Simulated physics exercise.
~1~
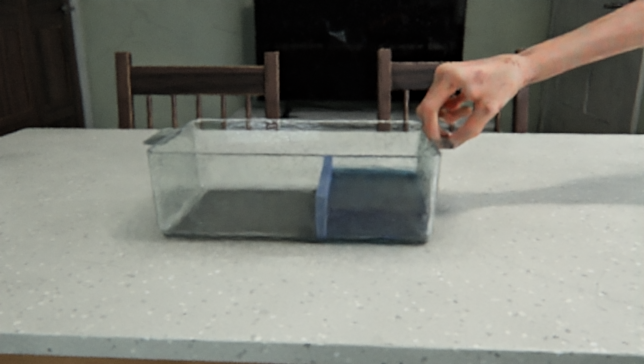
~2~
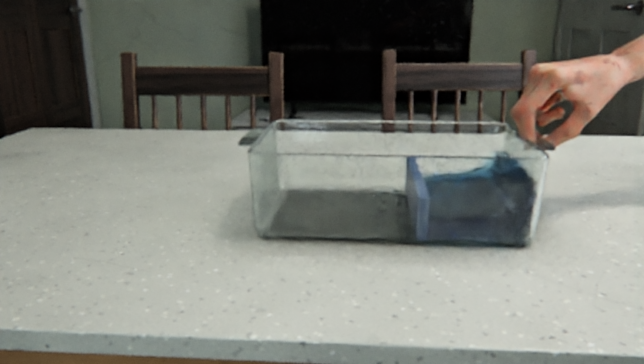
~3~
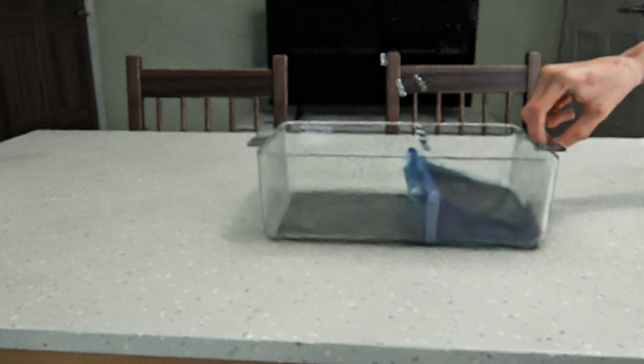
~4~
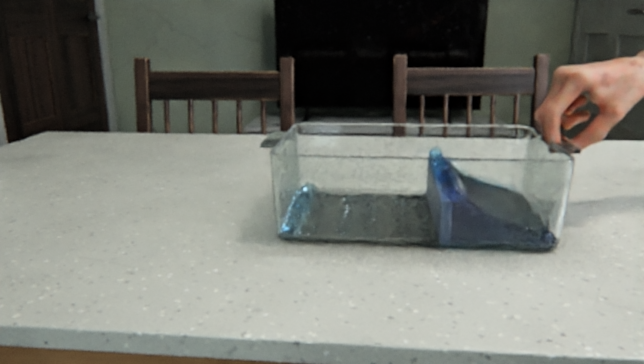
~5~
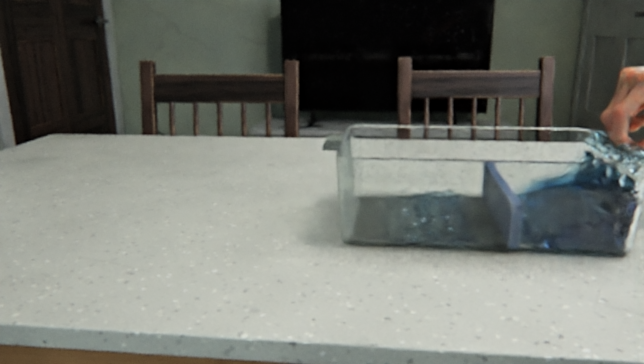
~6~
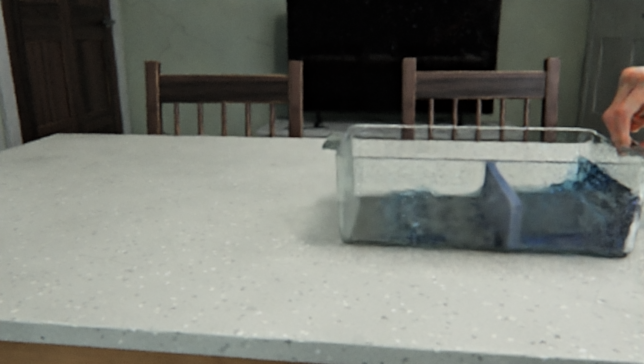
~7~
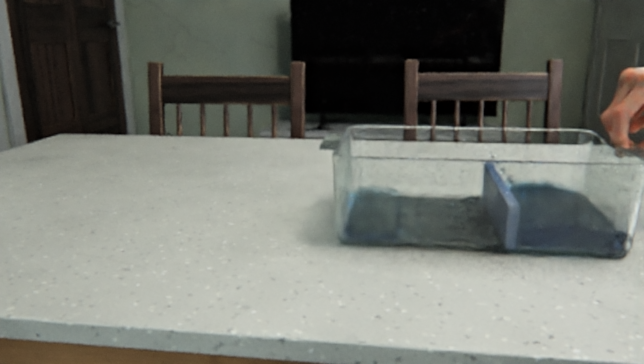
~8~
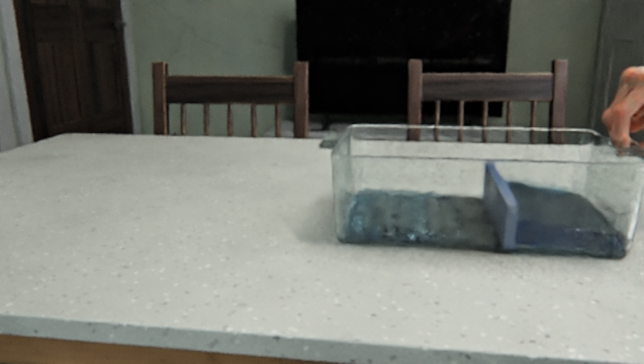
A clear oblong tub with dark bluish water right of its blue divider is pulled rightward across a speckled table by a hand in two moves. The water sloshes and some crosses to the left side, and the tub ends still, with water on both sides of the upright divider.
